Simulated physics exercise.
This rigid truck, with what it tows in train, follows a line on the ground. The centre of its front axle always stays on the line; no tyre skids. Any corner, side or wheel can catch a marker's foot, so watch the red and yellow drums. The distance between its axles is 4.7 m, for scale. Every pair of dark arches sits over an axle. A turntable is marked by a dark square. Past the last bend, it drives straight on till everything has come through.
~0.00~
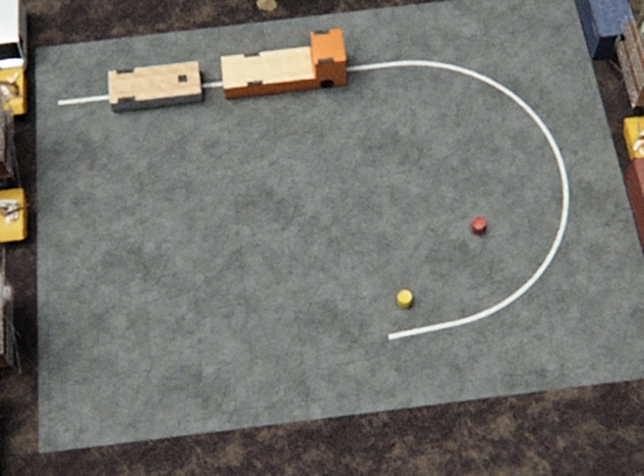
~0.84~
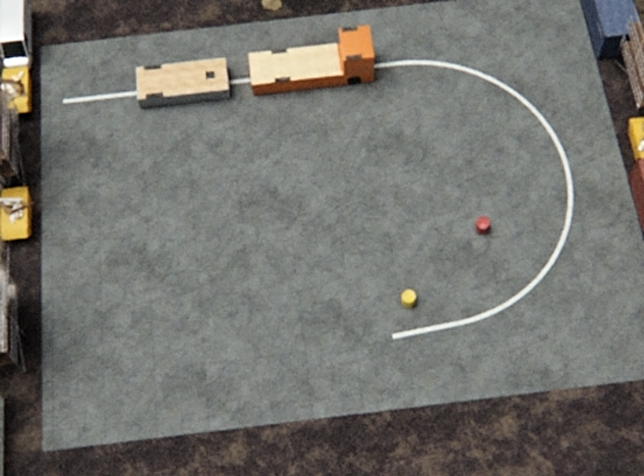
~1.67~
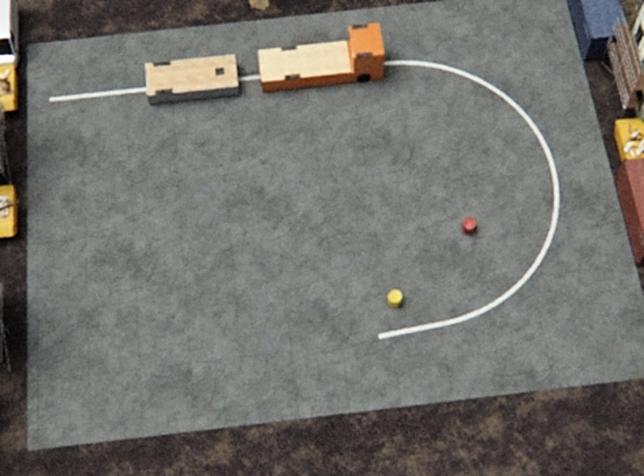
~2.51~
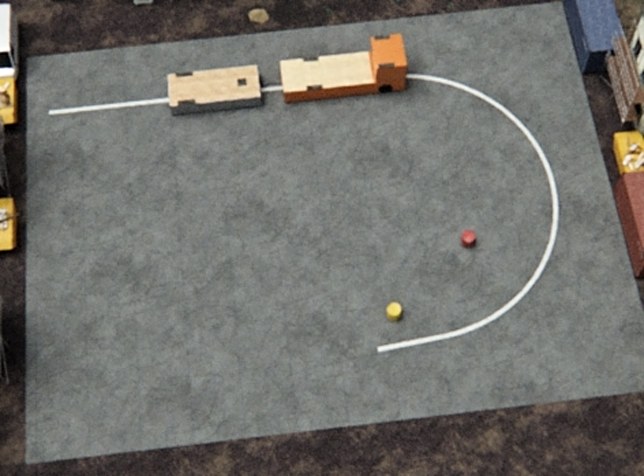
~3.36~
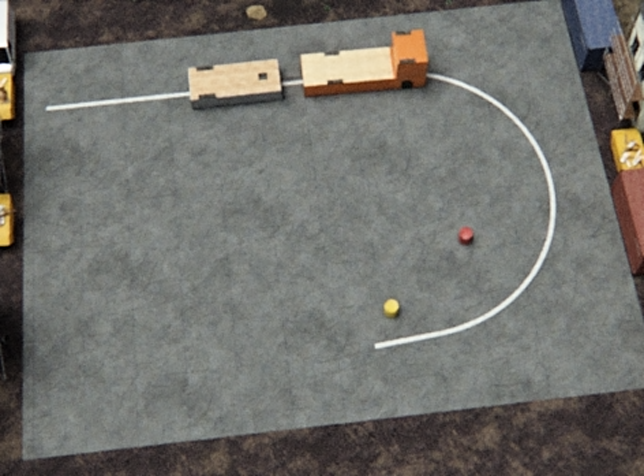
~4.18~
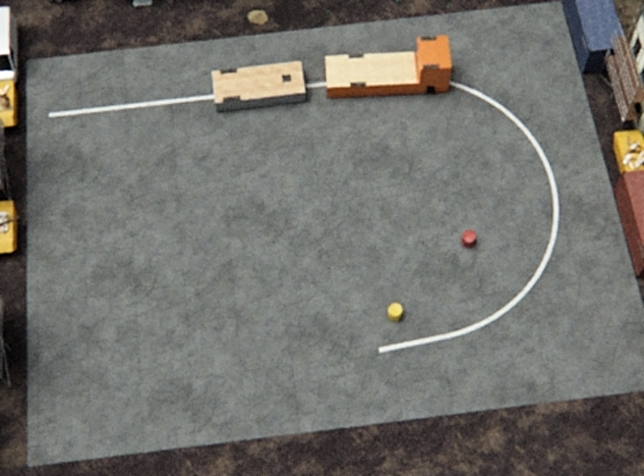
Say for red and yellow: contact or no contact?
Red no contact, yellow contact.
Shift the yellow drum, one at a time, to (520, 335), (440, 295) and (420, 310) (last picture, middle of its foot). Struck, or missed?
Try 1 touched, try 2 touched, try 3 touched.
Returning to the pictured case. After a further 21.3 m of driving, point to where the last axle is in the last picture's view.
Somewhere around pixel (493, 125).
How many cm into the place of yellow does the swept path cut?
Yellow: 70.
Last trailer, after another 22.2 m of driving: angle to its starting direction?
Roughly 65°.
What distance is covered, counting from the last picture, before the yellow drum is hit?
After roughly 30.0 metres.
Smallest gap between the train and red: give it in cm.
For red, it's 60.
Then, 9.2 s in, the last axle is at (356, 74) of the last picture, 30 cm off the line.
Then, 14.2 s in, the last axle is at (464, 102) of the last picture, 175 cm off the line.
Then, 20.8 s in, the last axle is at (520, 212) of the last picture, 235 cm off the line; the rigid truck has hit yellow.
Then, 22.9 s in, the last axle is at (500, 255) of the last picture, 240 cm off the line; red has been passed with 65 cm to spare.
Then, 29.2 s in, the last axle is at (345, 342) of the last picture, 55 cm off the line; 1 of 2 struck in all.
